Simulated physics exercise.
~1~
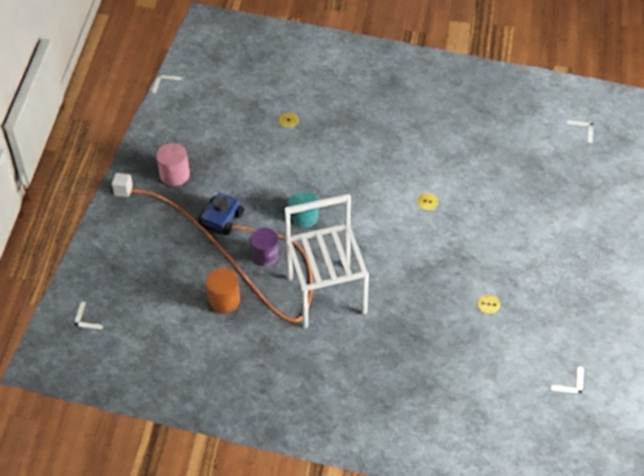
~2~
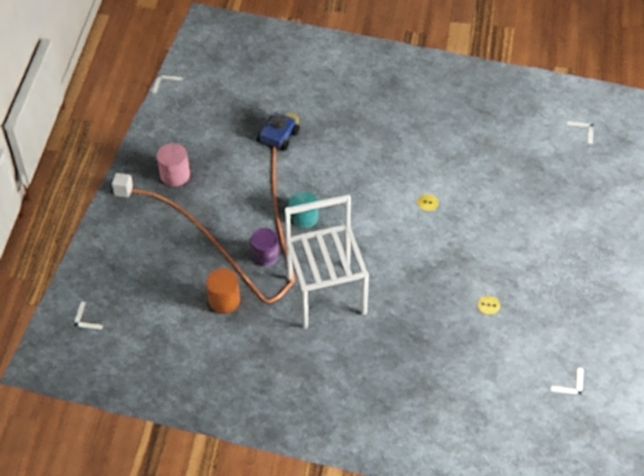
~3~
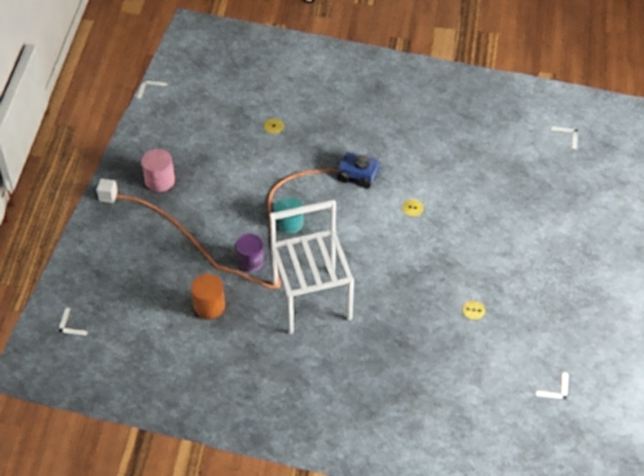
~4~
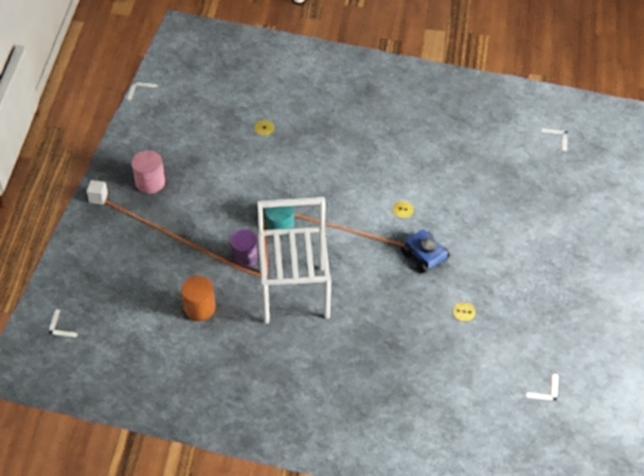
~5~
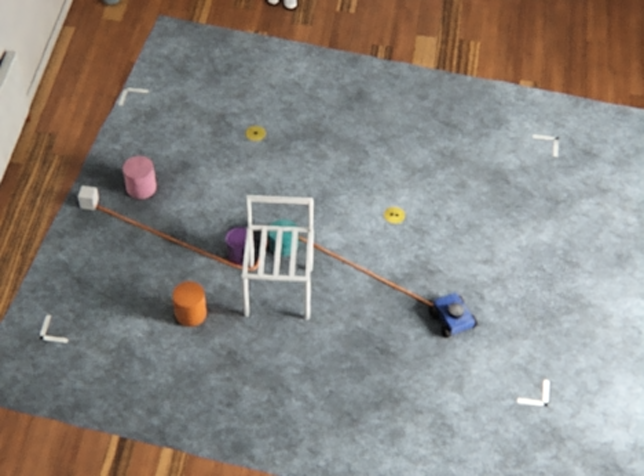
On a living-room floor, a small blue cart tows an orange lead past yellow marks, pulling it taut and shifting a white chair, purple bin and teal tub.
